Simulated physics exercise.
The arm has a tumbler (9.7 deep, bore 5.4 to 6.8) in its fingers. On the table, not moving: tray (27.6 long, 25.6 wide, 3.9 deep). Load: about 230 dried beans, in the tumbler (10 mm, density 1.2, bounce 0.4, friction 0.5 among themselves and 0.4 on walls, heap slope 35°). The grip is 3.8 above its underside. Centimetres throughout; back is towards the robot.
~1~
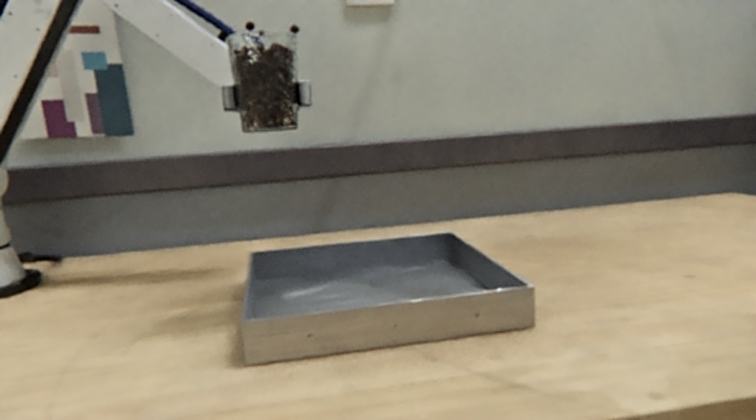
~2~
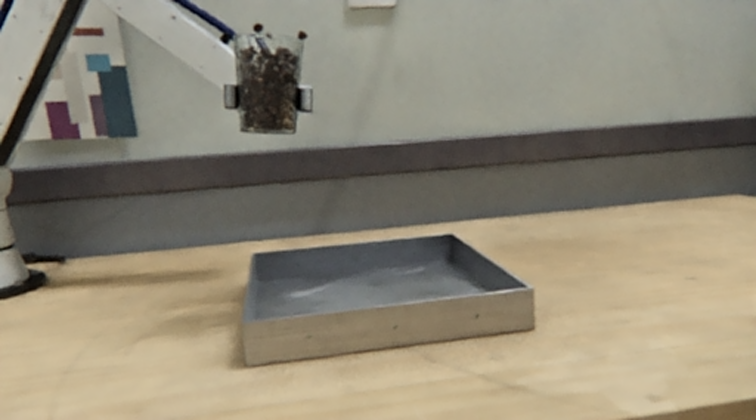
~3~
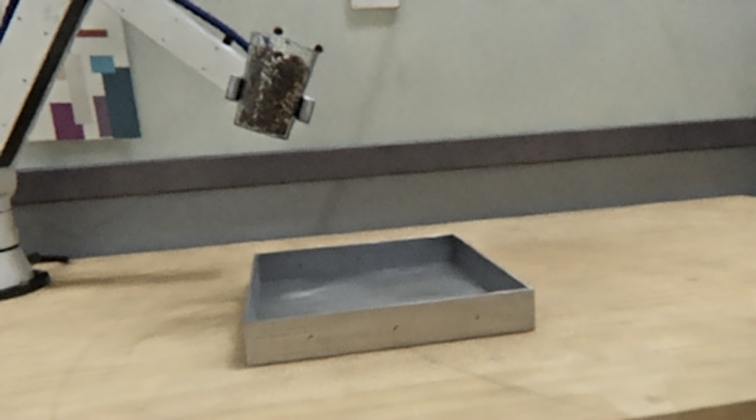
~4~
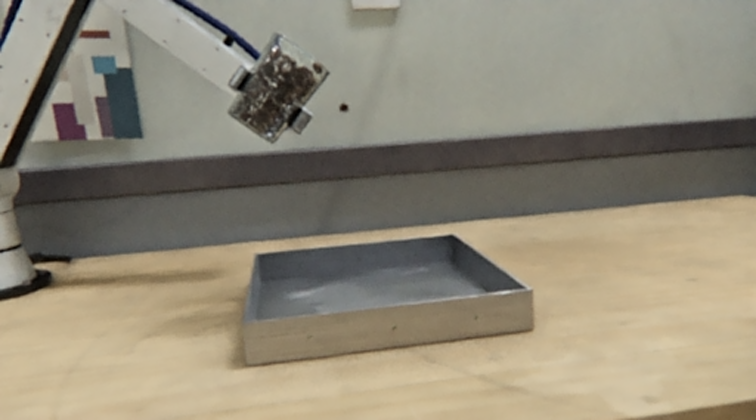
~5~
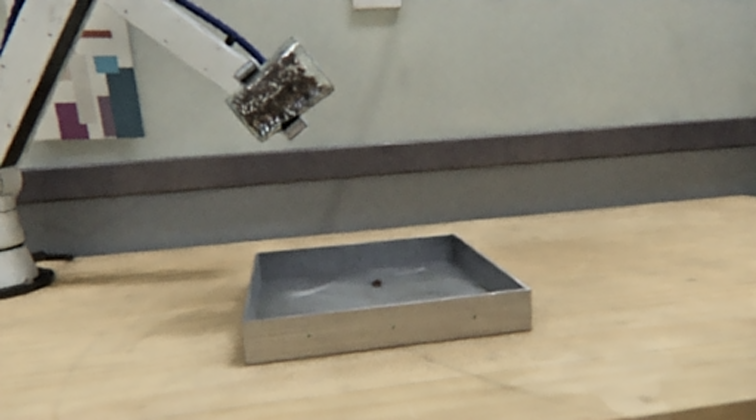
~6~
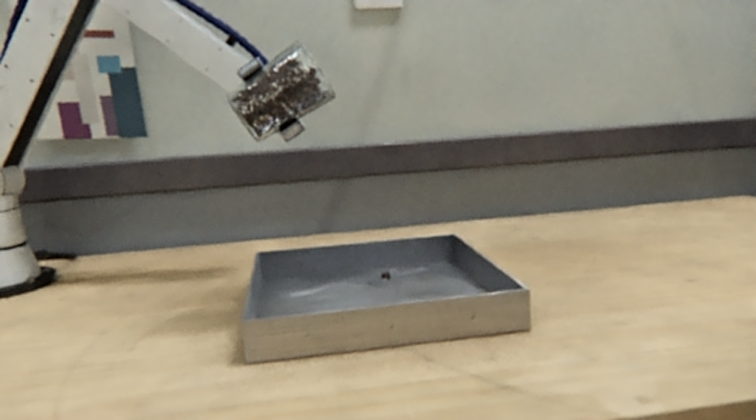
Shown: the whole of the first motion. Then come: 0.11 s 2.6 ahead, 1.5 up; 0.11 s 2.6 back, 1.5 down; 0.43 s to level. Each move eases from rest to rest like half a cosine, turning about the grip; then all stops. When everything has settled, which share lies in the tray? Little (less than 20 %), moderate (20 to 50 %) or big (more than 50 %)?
Share in the tray: Little (less than 20 %).
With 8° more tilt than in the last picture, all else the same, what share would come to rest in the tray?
Then about 25 per cent.
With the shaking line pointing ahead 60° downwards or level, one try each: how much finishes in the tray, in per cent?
Some 0 and 10 per cent.
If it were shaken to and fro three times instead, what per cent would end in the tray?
Then about 30 per cent.
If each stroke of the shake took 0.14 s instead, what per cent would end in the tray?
In that case some 5 per cent.
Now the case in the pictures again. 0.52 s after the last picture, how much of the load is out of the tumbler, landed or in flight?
Some 15 per cent.
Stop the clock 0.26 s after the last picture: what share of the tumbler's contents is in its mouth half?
Some 50 per cent.
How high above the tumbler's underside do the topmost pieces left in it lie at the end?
Roughly 9.5 cm.
Then, 0.26 s after the last picture, tilted 59° forward, highest piece 27 above the table; 202 in the tumbler, 1 in the tray, 27 in flight or on a rim.
Then, 0.52 s after the last picture, tilted 13° forward, highest piece 30 above the table; 198 in the tumbler, 32 in the tray.
Then, 0.85 s after the last picture, level, highest piece 30 above the table; 198 in the tumbler, 32 in the tray.
Then, 1.90 s after the last picture, level, highest piece 30 above the table; 198 in the tumbler, 32 in the tray.
Final count, 198 in the tumbler, 32 in the tray. That is 14 % in the tray.
